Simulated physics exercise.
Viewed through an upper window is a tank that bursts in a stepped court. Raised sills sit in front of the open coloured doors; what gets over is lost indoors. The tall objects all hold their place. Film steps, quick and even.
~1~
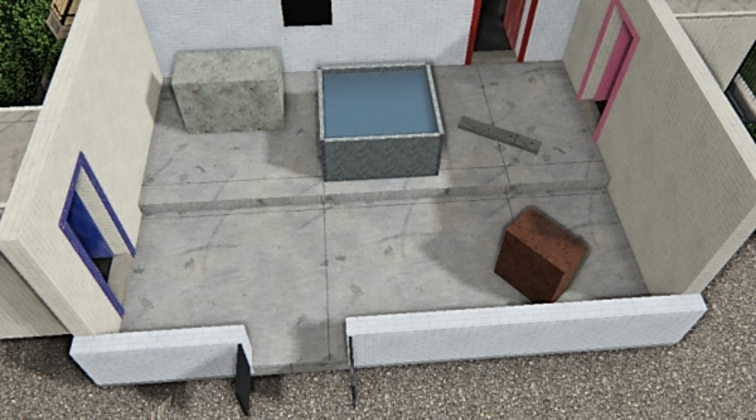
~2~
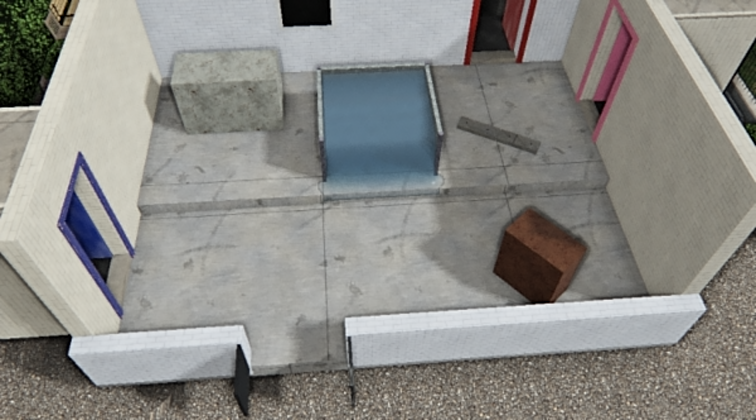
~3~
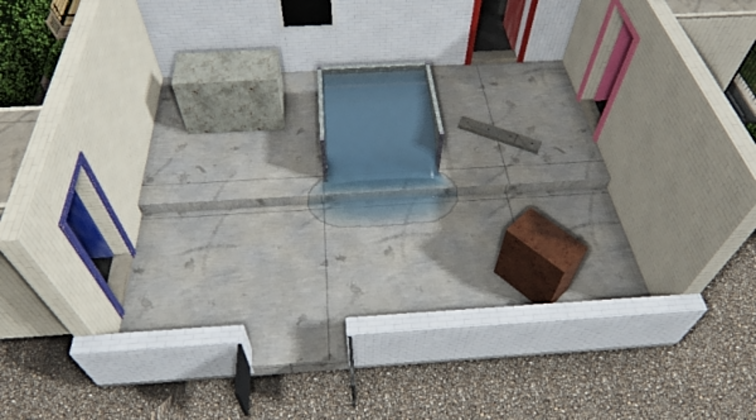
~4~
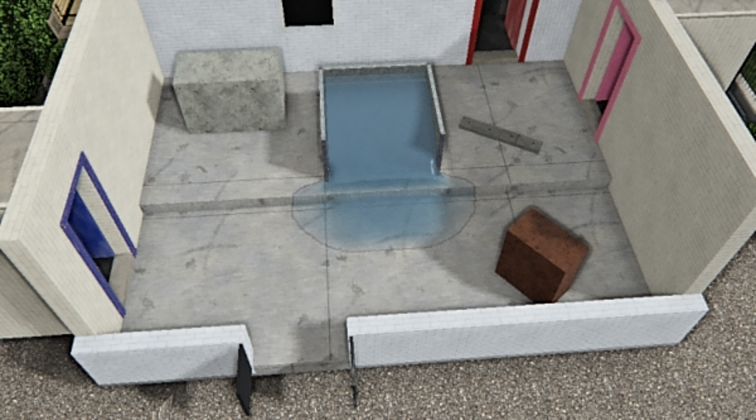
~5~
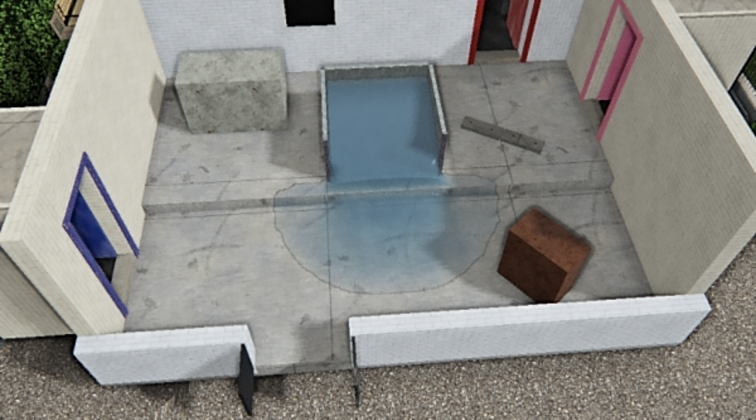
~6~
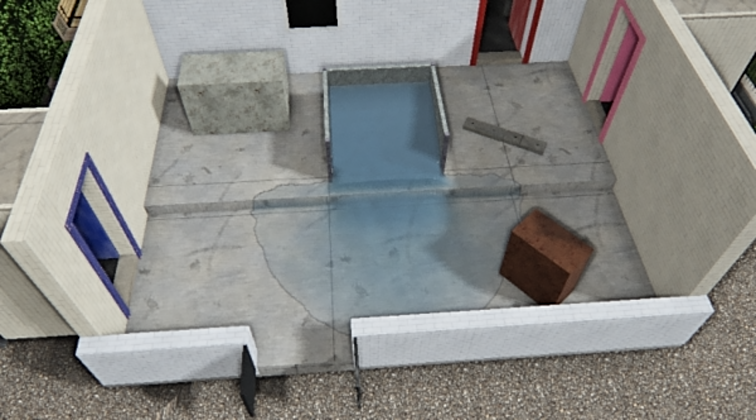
The video shows a walled concrete court with a stepped floor and coloured doorways, where the front of a water-filled tank opens and water pours out, running over the step and spreading across the lower floor towards a rusty-brown block.
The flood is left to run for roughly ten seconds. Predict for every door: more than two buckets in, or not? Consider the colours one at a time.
The pink door will get two buckets at most, the blue door will get two buckets at most, the red door will get two buckets at most.
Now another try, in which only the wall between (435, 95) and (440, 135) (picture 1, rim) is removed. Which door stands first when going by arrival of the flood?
That would be the door marked pink.
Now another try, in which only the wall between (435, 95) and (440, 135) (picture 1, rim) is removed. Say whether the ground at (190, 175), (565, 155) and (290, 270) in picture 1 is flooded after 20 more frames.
Respectively: Parched, drenched and parched.
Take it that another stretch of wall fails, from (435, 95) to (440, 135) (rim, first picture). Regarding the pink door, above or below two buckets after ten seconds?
Well, the pink door simply overshoots.
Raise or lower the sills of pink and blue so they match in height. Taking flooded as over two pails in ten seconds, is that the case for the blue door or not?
The blue one exceeds the limit.
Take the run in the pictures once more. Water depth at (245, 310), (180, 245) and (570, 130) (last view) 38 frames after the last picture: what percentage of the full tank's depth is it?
Some 4, 14 and 0 in a hundred.
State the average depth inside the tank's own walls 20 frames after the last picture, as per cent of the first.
Estimate: Around 12 %.
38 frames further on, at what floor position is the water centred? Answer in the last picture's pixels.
I'd mark it close to (396, 253).
A moment on, water covers 30 % of the floor; the pink door not reached, the blue door not reached, the red door not reached.
Next, water covers 40 % of the floor; the pink door not reached, the blue door not reached, the red door not reached.
Then, water covers 45 % of the floor; the pink door not reached, the blue door wet at the sill, nothing in, the red door not reached.
Later, water covers 50 % of the floor; the pink door not reached, the blue door wet at the sill, nothing in, the red door not reached.
In the end, water covers 50 % of the floor; the pink door not reached, the blue door wet at the sill, nothing in, the red door not reached.
